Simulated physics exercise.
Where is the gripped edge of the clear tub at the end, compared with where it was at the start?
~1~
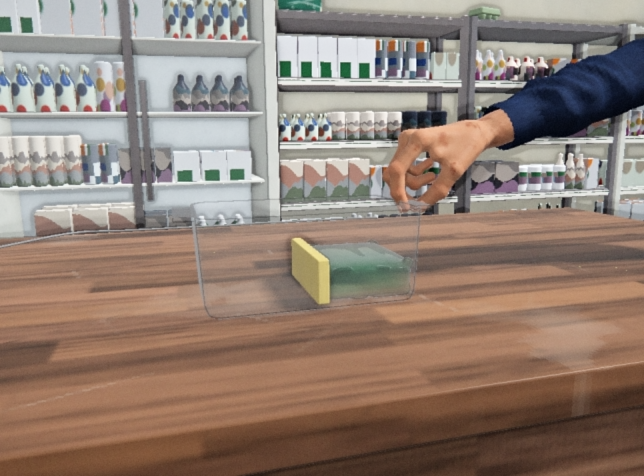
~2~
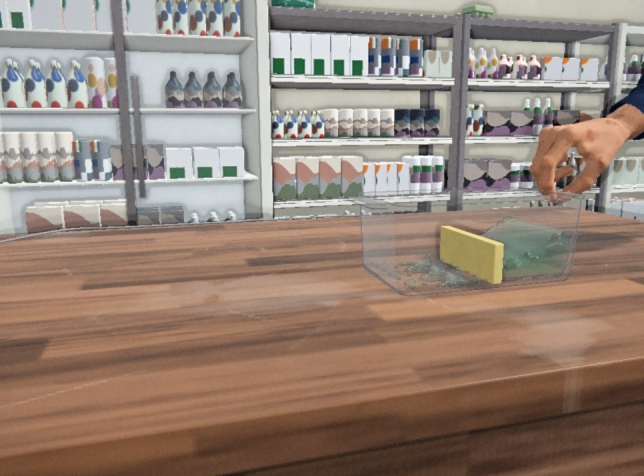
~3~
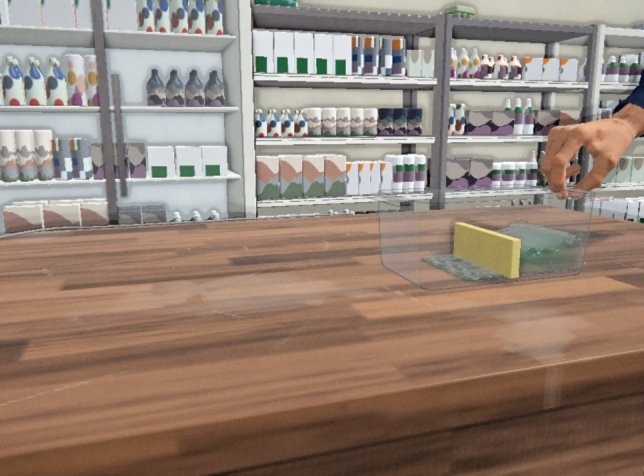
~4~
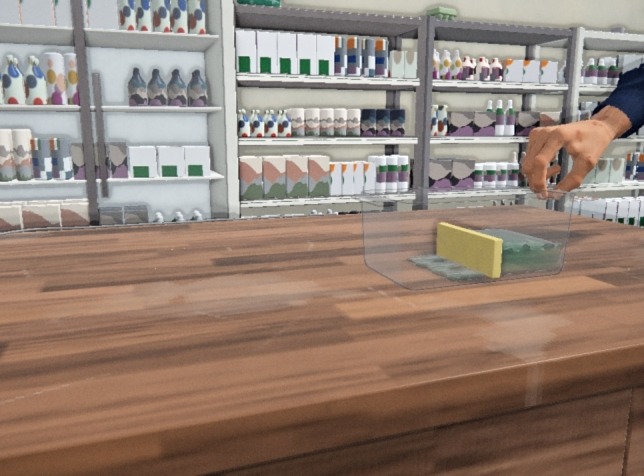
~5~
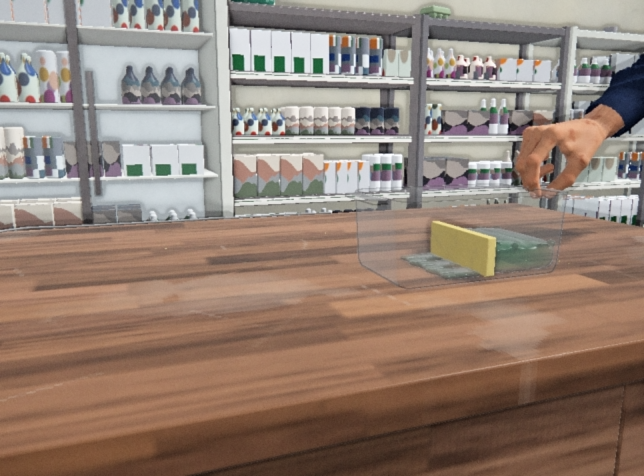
It ends up farther to the right over the wooden counter than where it was at the start.
In a shop lined with stocked shelves, a hand pulled a clear tub with a yellow divider to the right along a wooden counter, and a little of the green water ended up on the left side, with none spilled outside.
